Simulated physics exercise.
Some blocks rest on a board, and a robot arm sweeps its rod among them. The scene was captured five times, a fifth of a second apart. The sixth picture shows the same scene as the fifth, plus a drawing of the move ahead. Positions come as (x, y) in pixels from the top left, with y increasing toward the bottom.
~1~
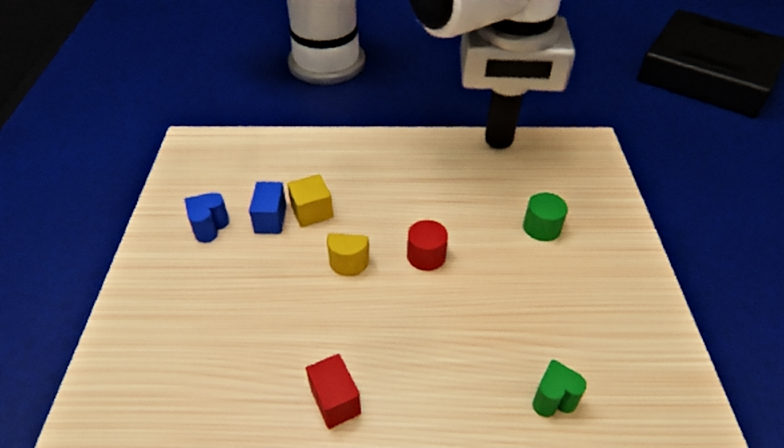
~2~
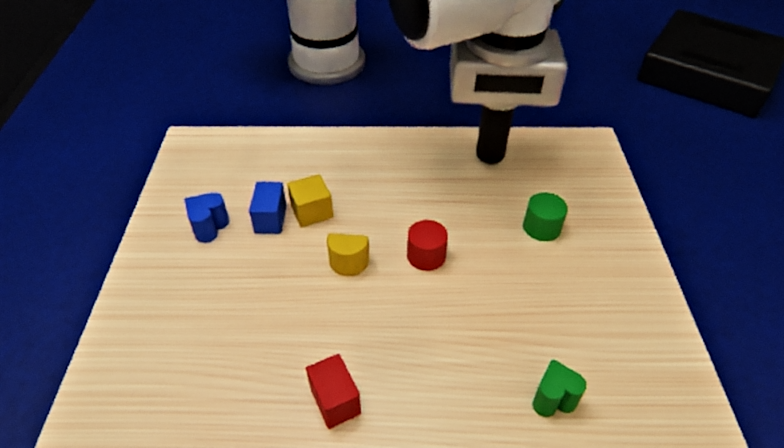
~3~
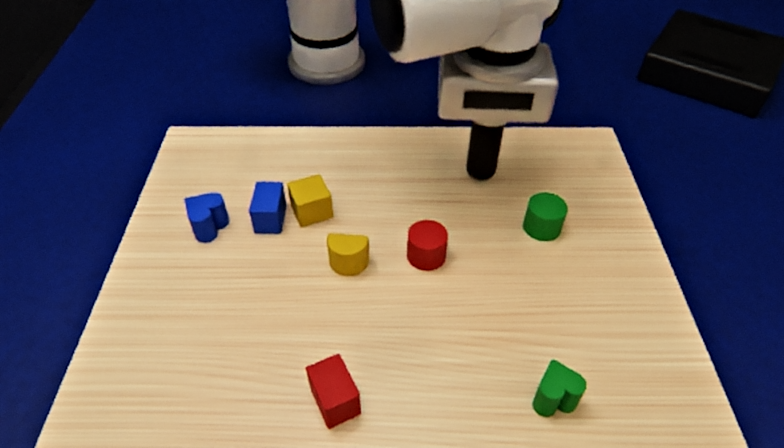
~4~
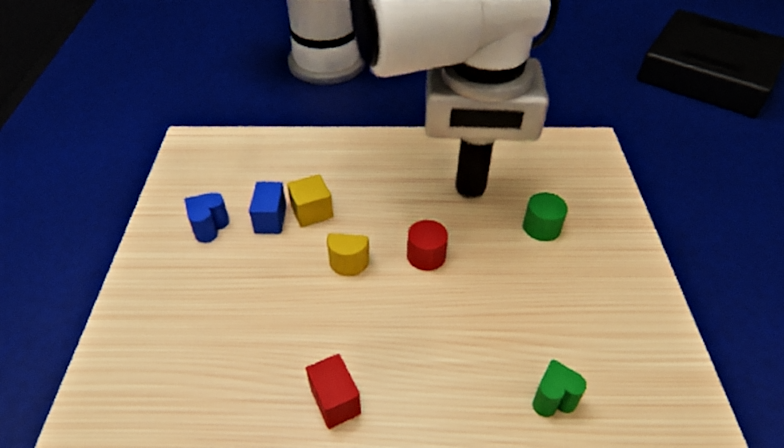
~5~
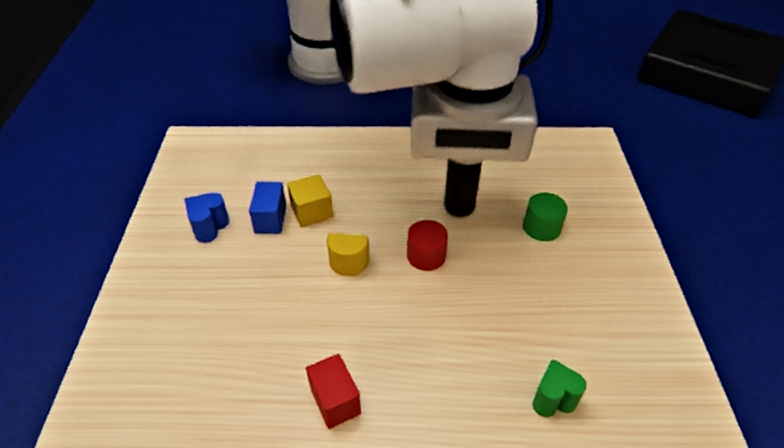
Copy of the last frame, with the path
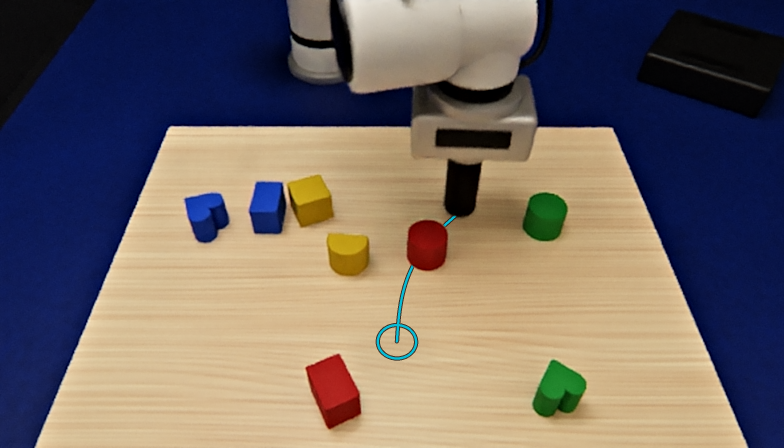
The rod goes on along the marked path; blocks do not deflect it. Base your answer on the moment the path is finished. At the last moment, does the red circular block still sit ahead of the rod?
It seems so.
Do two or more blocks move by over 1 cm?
I believe not.
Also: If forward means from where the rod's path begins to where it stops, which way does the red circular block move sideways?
The left.
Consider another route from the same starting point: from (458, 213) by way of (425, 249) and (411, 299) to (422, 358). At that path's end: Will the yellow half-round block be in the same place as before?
I expect so.
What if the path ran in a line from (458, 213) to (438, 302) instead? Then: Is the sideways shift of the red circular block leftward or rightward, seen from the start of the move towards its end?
Sideways, to the right.
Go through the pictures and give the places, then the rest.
The first frame shows lower end of the rod at (499, 141), tops of blocks, yellow half-round block at (347, 243), red circular block at (428, 234).
The second frame shows rod at (490, 155), blocks as before.
The third frame shows rod at (481, 171), blocks as before.
The fourth frame shows rod at (470, 188), blocks as before.
The fifth frame shows rod at (459, 207), yellow half-round block at (347, 243), red circular block at (428, 234).
The drawn path runs from (458, 213) by way of (426, 245) and (404, 288) to (397, 341).
On the path given first. One third of the way, rod at (426, 239); red circular block at (417, 251).
Two thirds of the way, rod at (404, 283); red circular block at (400, 301).
At the end, rod at (397, 336); yellow half-round block not moved; red circular block at (391, 359).
